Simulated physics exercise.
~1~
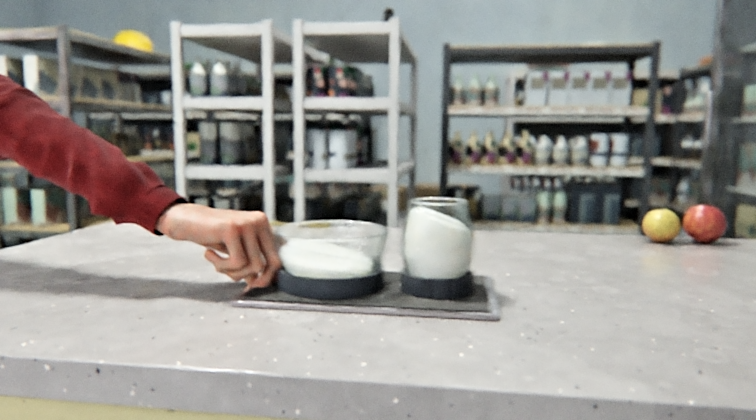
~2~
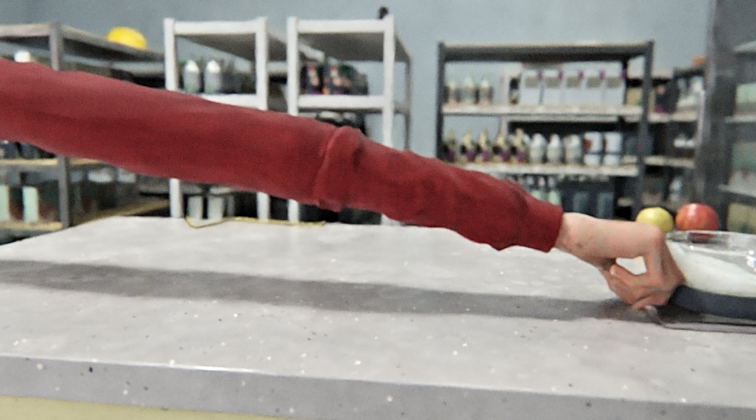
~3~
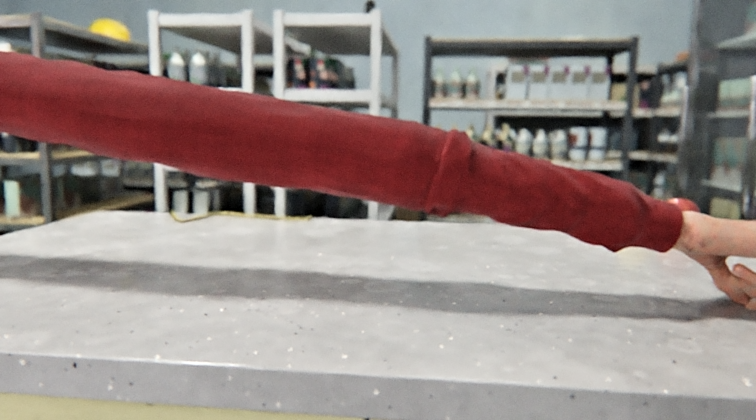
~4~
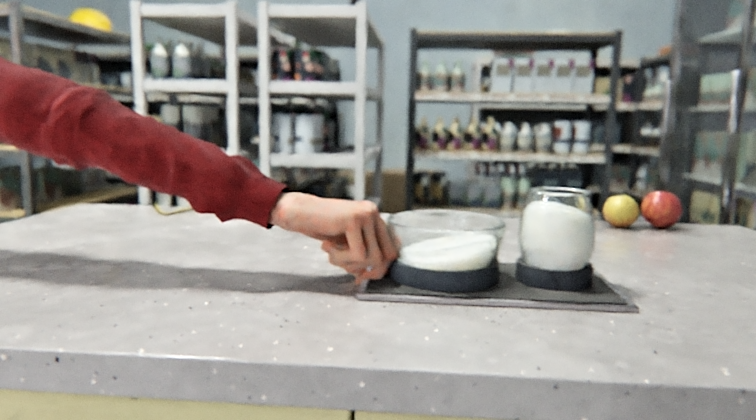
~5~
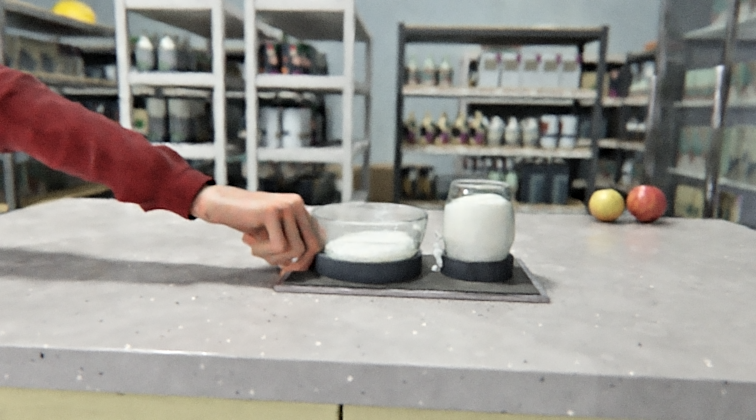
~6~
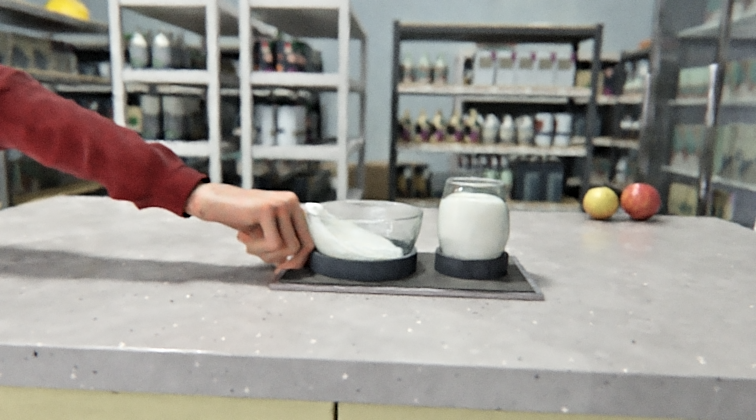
A tray holding an open bowl and a stemless glass of milk was pushed right across the counter by a red-sleeved arm, then pulled back left and brought to rest, the milk sloshing in the bowl while the glass stayed nearly full.
